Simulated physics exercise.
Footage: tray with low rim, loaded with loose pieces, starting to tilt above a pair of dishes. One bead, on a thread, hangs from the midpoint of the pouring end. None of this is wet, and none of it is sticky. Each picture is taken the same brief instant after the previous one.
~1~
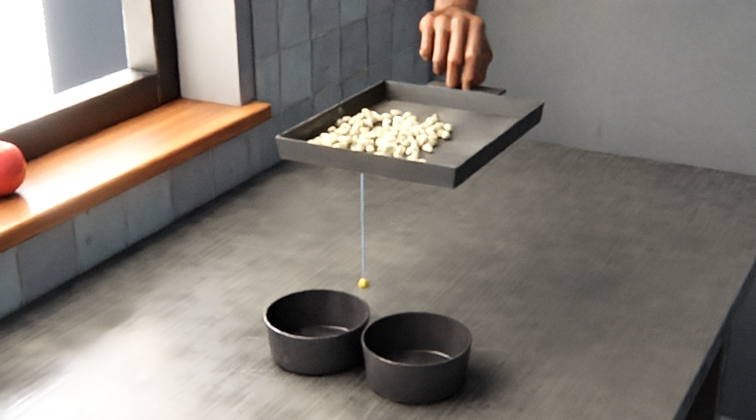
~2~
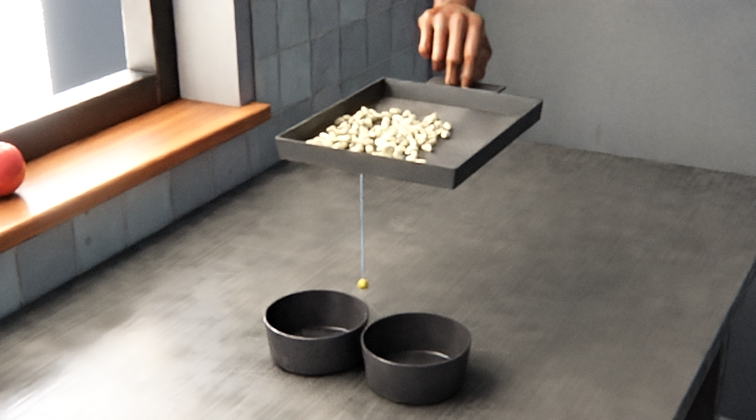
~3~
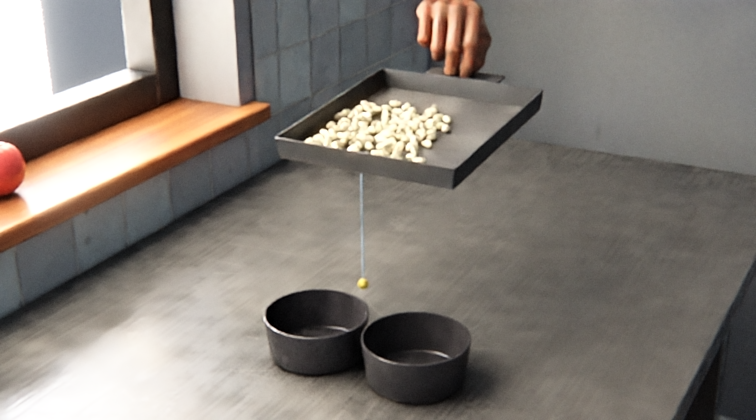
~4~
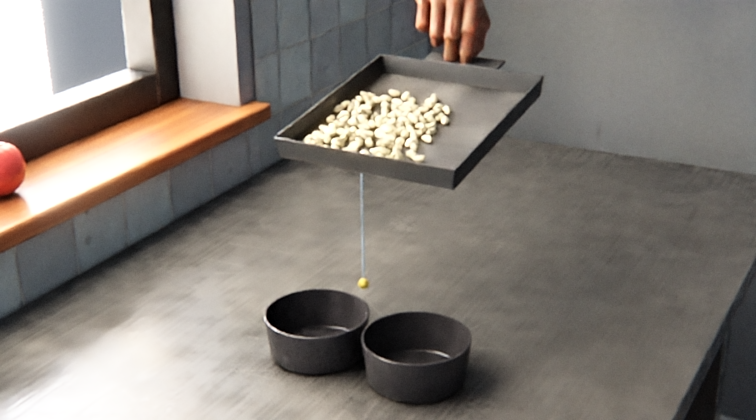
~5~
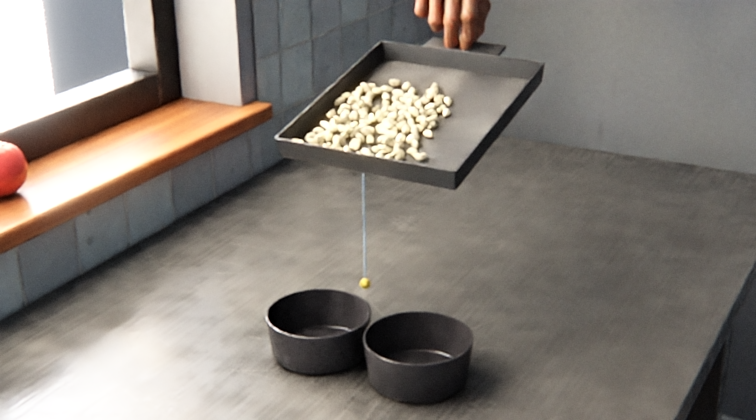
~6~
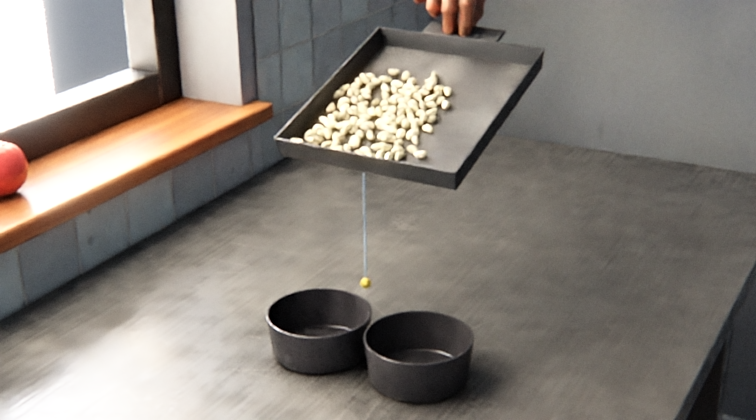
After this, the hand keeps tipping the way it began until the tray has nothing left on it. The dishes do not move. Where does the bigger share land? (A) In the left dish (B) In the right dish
A.
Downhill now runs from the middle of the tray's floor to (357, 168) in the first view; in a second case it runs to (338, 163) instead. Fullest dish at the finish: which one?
First: The dish at left. Second: The dish at left.
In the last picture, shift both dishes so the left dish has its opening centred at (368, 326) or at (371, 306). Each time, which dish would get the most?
Try 1: The left-side dish; try 2: The left-side dish.
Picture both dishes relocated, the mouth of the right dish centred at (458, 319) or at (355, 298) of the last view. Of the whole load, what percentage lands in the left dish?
First position: Some 10 %; second position: Some 0 %.
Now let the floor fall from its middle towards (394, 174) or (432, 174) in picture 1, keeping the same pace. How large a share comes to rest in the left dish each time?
The first try gives close to 30 percent; the next gives 0 percent.
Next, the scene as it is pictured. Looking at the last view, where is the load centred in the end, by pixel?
Once it all stops, the middle lies near (322, 351).
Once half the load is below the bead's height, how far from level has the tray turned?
At about 115°.
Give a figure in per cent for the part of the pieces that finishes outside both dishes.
My estimate is close to 20 %.
Shortly afterwards, tray tipped steeply; the whole lot on the tray.
Next, tray tipped right over; the whole lot on the tray.
Some moments later, tray tipped past a quarter turn; near a quarter in the right dish; near two thirds in the left dish; a little outside both.
In the end, tray tipped past a quarter turn; near a quarter in the right dish; near two thirds in the left dish; a little outside both.
